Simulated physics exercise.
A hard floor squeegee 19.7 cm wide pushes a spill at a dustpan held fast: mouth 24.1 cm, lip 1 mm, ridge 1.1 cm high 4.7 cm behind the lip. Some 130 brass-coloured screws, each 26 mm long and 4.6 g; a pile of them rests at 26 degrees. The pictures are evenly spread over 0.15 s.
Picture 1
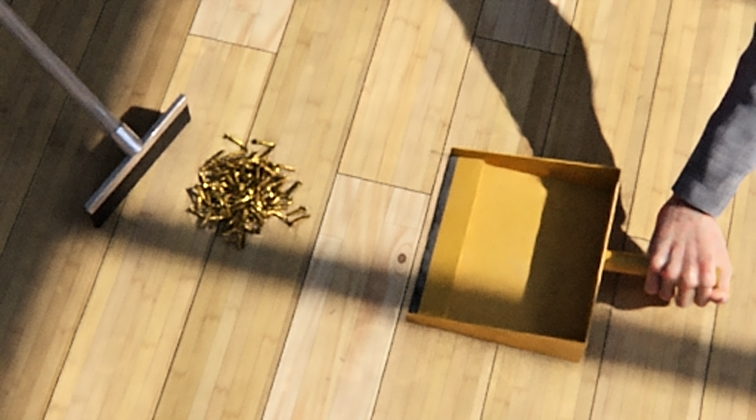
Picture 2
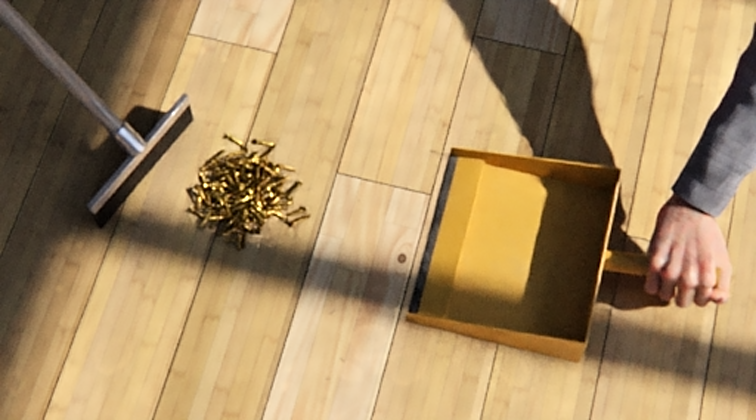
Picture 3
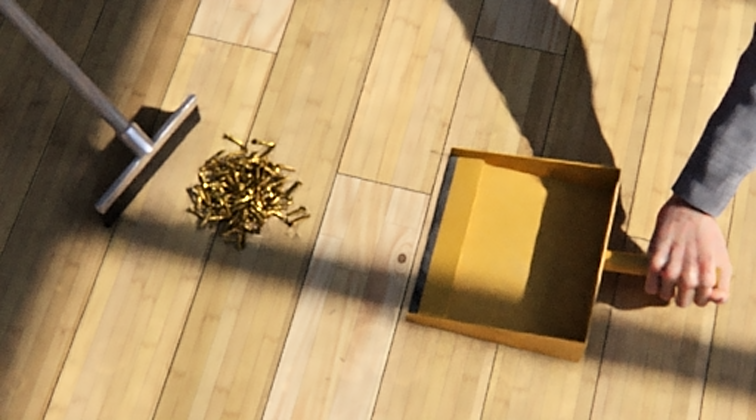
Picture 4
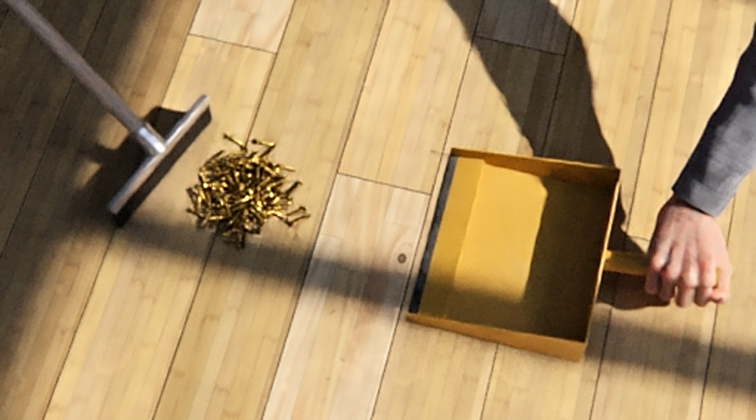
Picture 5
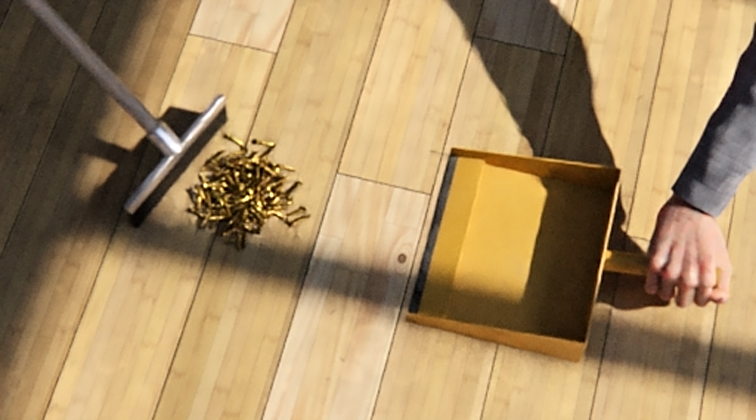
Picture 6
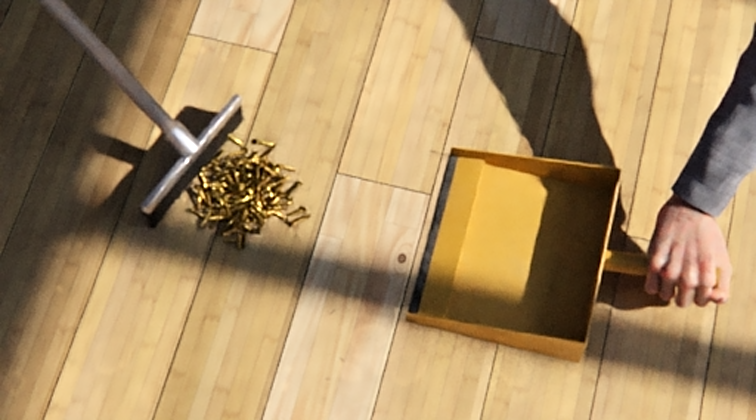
The clip opens on a squeegee resting left of a pile of brass-coloured screws on a wooden floor, while a hand at right holds a yellow dustpan. The squeegee slides slowly, then faster, rightward until its blade is at the pile's left edge; the screws, hand and dustpan stay still.
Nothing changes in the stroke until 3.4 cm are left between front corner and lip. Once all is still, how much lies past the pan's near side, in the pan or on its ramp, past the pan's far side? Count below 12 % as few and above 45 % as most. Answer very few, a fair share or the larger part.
Near side very few, pan very few, far side very few.
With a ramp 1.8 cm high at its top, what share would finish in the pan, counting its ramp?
It would be near 0 per cent.
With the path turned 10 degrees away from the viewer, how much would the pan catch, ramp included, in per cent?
In that case some 0 per cent.
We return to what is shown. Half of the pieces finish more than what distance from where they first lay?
Some 20 cm.
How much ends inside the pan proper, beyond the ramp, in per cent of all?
Some 0 per cent.
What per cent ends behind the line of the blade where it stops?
Some 25 per cent.
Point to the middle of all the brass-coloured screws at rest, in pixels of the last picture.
Near (384, 232).
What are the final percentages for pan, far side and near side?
Near side 5; pan 5; far side 0.
Then, 0.20 s after the last picture, middle of the blade 19 cm from the lip; 0 % over the lip, far side 0 %, near side 0 %.
Then, 0.32 s after the last picture, middle of the blade 11 cm from the lip; 0 % over the lip, far side 0 %, near side 0 %.
Then, 0.58 s after the last picture, middle of the blade 7 cm from the lip; 5 % over the lip, far side 0 %, near side 5 %.
In the end, near side 5 %, pan 5 %, far side 0 %, in front of the lip or behind the blade 90 %.
